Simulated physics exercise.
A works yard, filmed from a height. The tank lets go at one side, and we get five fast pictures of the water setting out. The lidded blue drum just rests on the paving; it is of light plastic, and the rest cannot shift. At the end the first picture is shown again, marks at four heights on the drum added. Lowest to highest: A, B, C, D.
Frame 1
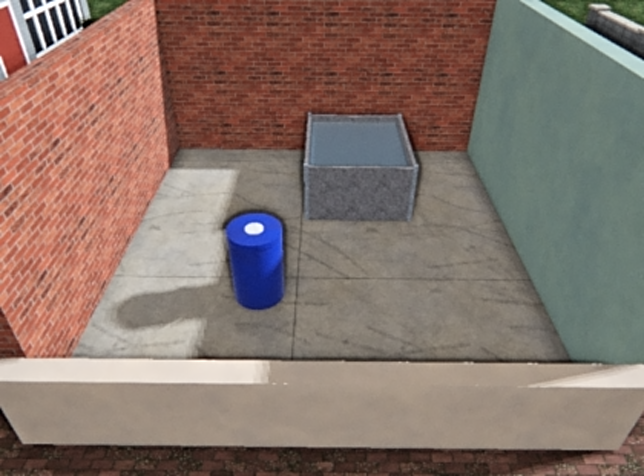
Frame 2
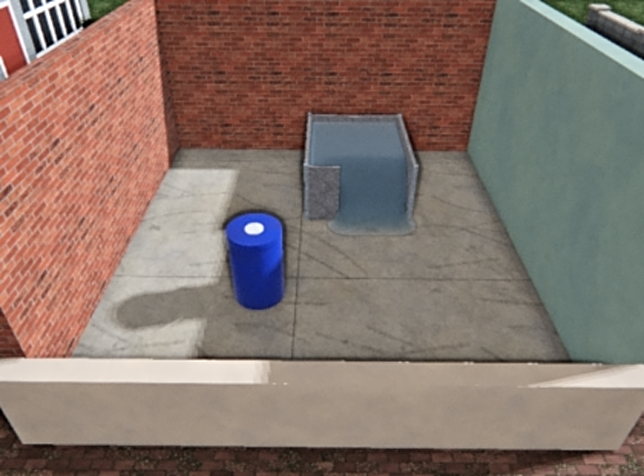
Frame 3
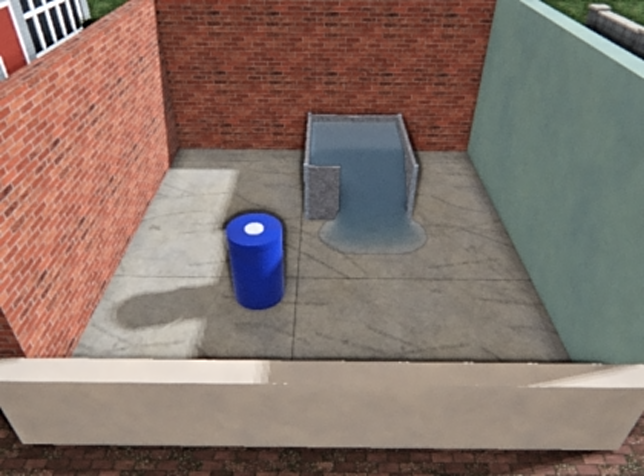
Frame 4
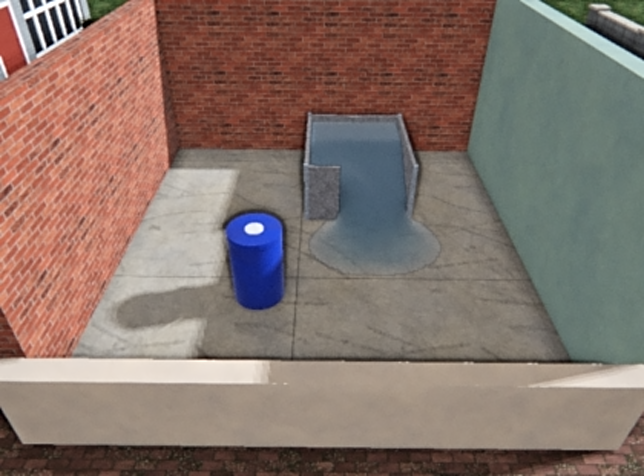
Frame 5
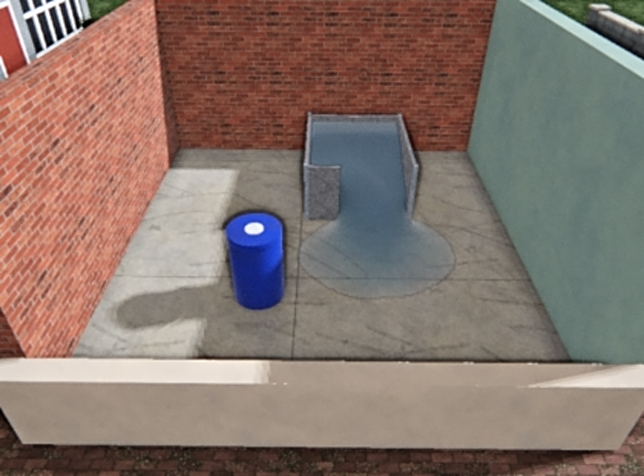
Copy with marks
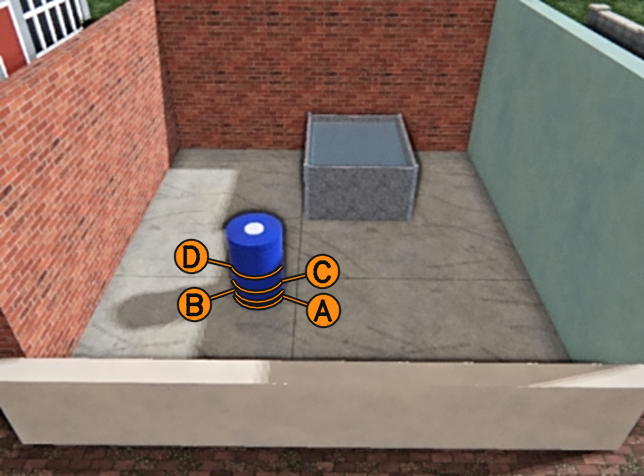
Water pours through an opening in the front of a grey tank in a walled yard and spreads forward across the paved ground in a widening rounded pool, while a blue drum stands still to the left.
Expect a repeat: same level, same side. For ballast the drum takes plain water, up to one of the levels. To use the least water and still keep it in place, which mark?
Mark B just does it.
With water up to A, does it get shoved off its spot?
Yes, that goes wrong.
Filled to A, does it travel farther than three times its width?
No.
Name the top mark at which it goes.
Mark A.
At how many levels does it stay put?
Three of the four.
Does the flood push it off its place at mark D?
No, that is safe.
In orange, A at (257, 307); B at (256, 302); C at (255, 292); D at (254, 278); from the bottom up A, B, C, D.
With A, it is pushed about its own width away.
With B, it does not move.
With C, it does not move.
With D, it does not move.
